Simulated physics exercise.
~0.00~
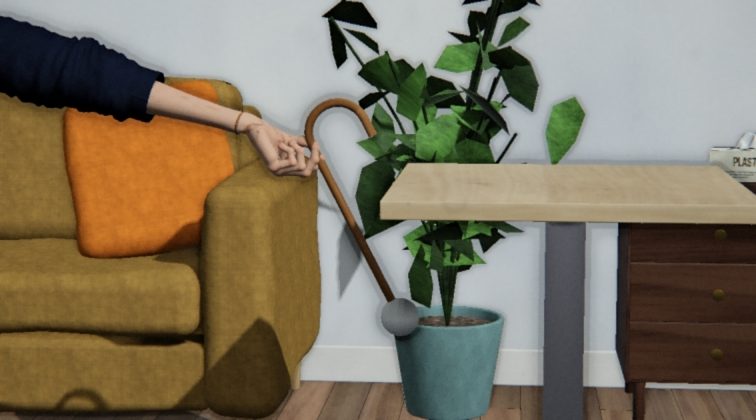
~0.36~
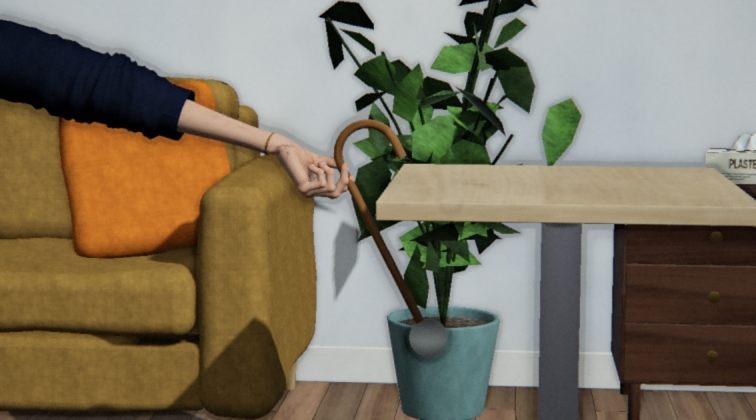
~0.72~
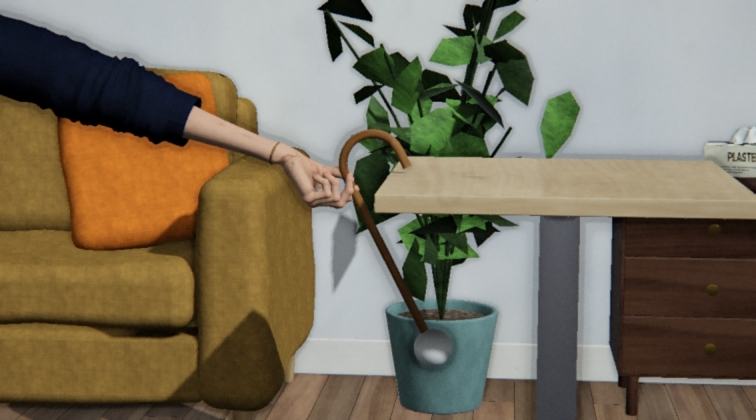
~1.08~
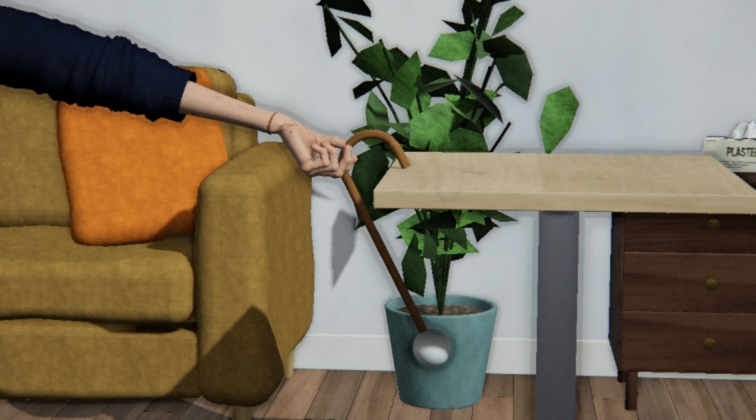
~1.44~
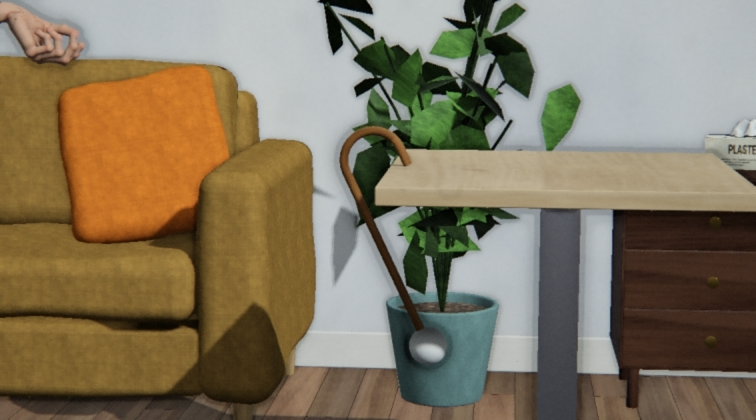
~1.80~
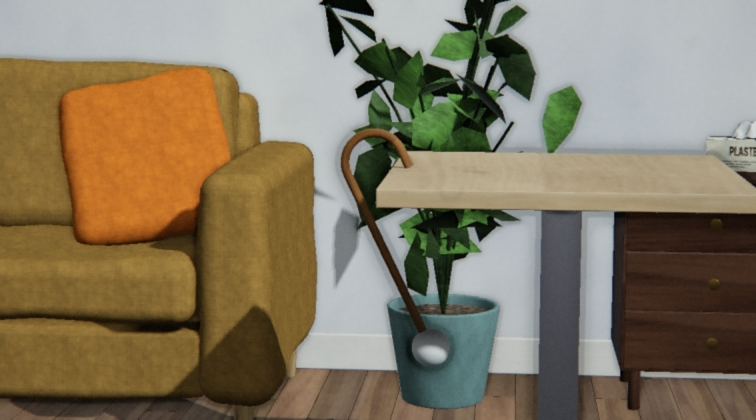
Hand hooking a brown-handled ladle over the left end of a wooden table, then letting go and withdrawing, leaving it hanging.
